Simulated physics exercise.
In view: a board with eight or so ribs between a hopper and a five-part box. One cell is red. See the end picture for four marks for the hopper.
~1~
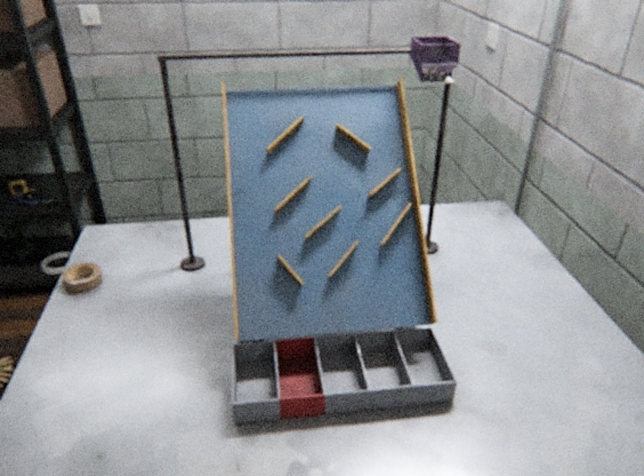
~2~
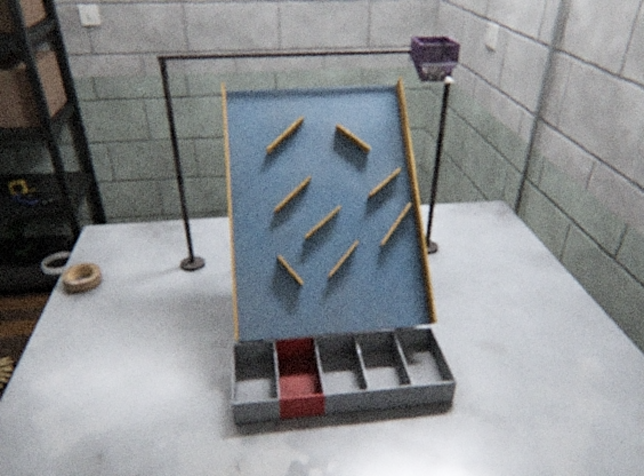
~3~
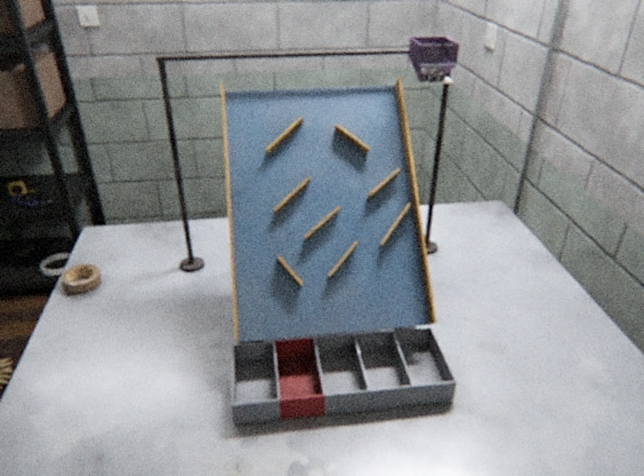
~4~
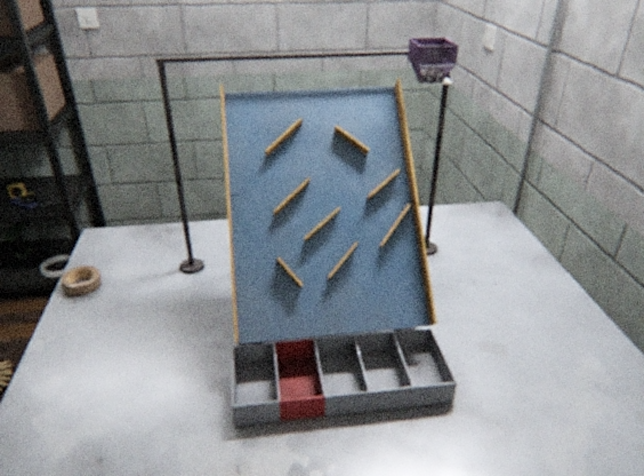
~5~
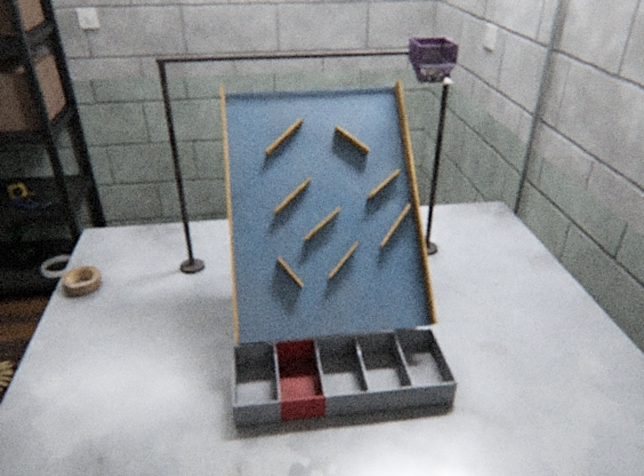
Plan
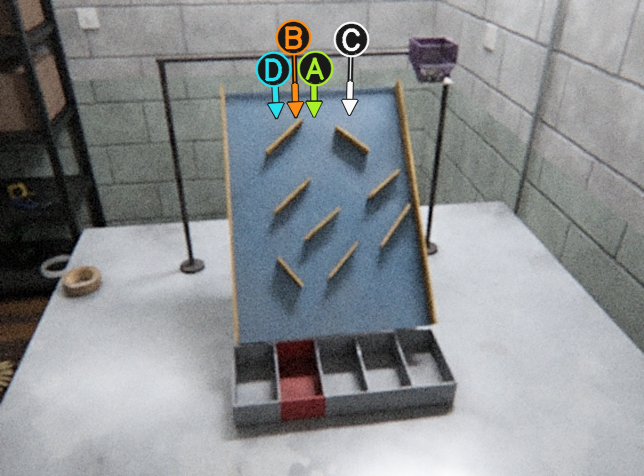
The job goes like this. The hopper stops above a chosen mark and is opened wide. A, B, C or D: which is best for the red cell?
Use mark C.
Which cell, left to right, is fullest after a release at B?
The first from the left.
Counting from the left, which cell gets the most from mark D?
The first from the left.
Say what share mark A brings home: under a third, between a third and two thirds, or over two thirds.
Under a third.
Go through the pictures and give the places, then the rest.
The first picture shows hopper near (432, 73), chocolate balls, door shut.
The second picture shows ribs (267, 149) to (303, 117), (337, 124) to (371, 148), (276, 210) to (311, 176).
The third picture shows ribs (369, 195) to (400, 169), (305, 237) to (340, 206), (382, 244) to (410, 204).
The fourth picture shows ribs (278, 257) to (302, 285), (329, 277) to (357, 242).
The fifth picture shows red cell near (303, 407), number 2 of 5 from the left.
On the marked copy, mark A meets the board at (314, 111); mark B meets the board at (295, 111); mark C meets the board at (349, 109); mark D meets the board at (276, 112).
With A, a small share in the red cell, the bulk in other cells, a small share outside the box.
With B, a small share in the red cell, the bulk in other cells, a small share outside the box.
With C, close to half in the red cell, close to half in other cells, only a few outside the box.
With D, a small share in the red cell, all but a few in other cells, only a few outside the box.
